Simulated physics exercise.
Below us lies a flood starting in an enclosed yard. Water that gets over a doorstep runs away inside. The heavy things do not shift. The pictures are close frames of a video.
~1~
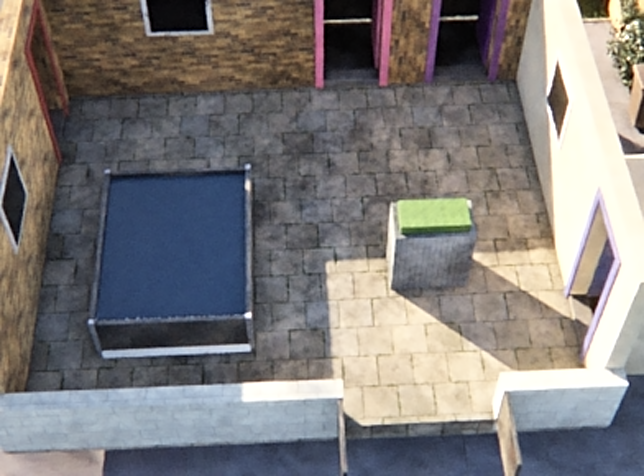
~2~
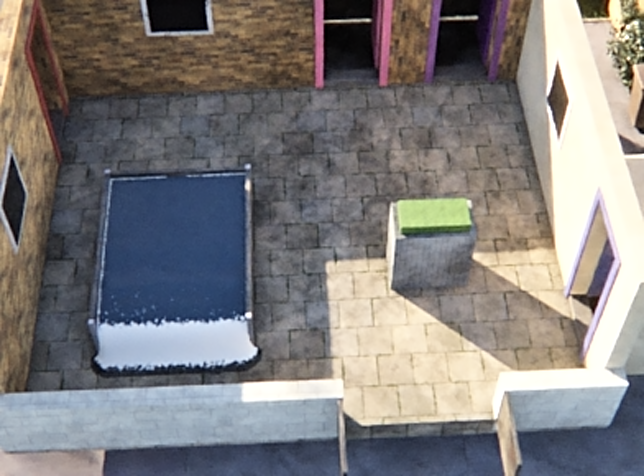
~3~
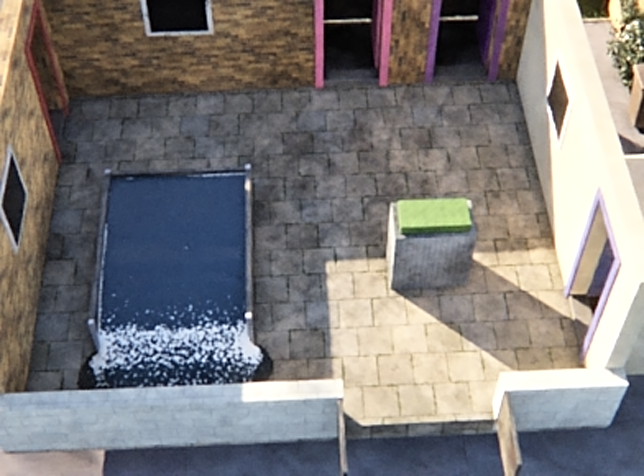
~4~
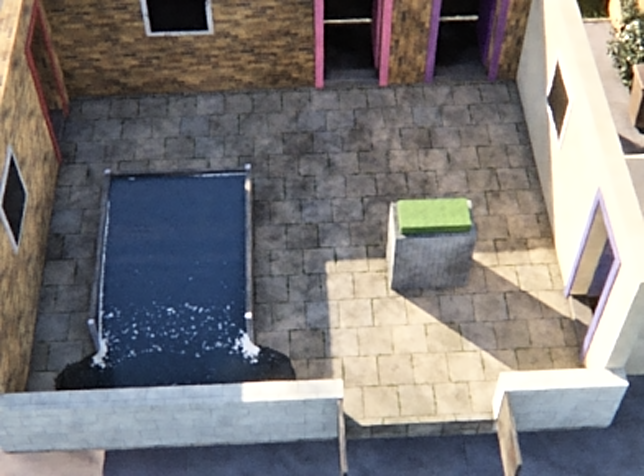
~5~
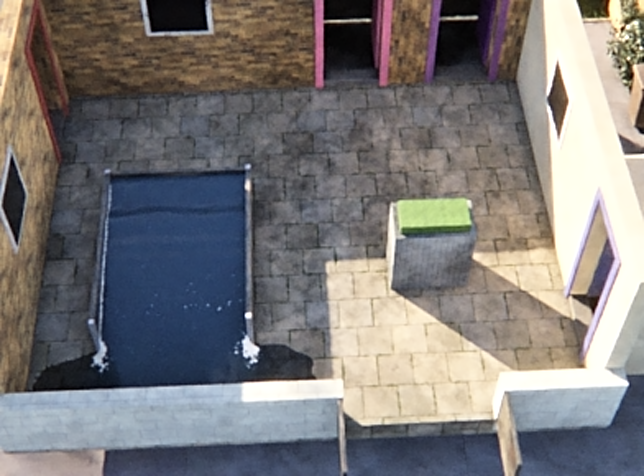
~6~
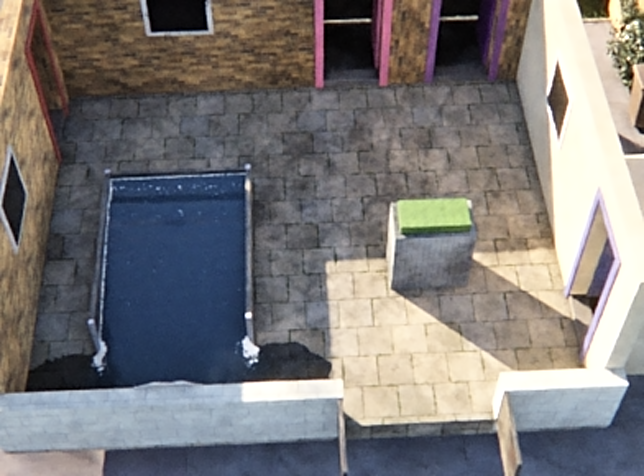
In the video, a raised rectangular tank of dark blue water stands in a paved, walled yard; its near side opens and water pours out with white foam, spreading left and right across the paving behind the low front wall.
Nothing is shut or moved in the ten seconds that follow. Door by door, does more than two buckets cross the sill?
One by one: The purple door admits no more than that; the red door admits no more than that; the blue door lets in a lot; the pink door admits no more than that.
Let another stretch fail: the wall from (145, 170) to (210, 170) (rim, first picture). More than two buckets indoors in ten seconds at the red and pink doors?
Red door is over; pink door stays under.
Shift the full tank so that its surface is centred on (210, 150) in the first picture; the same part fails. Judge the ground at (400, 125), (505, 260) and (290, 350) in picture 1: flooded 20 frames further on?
As listed: Not flooded, no water, awash.
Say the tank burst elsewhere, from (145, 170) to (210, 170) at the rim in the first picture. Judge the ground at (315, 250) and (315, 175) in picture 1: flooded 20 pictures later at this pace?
In that order: Clear, no water.
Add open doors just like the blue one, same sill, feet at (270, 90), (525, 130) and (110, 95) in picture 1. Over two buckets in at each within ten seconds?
As listed: Takes less, keeps below it, floods.
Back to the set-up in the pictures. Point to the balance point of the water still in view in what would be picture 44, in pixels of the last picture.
I would point to (243, 249).
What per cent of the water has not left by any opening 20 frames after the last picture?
Some 96 per cent.
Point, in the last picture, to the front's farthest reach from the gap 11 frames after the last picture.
At about (554, 398).
A moment on, water covers 15 % of the floor; the purple door not reached, the red door not reached, the blue door not reached, the pink door not reached.
Next, water covers 35 % of the floor; the purple door not reached, the red door not reached, the blue door not reached, the pink door not reached.
Then, water covers 50 % of the floor; the purple door not reached, the red door wet at the sill, nothing in, the blue door over two buckets in, the pink door not reached.
Later, water covers 90 % of the floor; the purple door wet at the sill, nothing in, the red door under two buckets in, the blue door far over two buckets in, the pink door wet at the sill, nothing in.
In the end, water covers 95 % of the floor; the purple door under two buckets in, the red door under two buckets in, the blue door far over two buckets in, the pink door wet at the sill, nothing in.
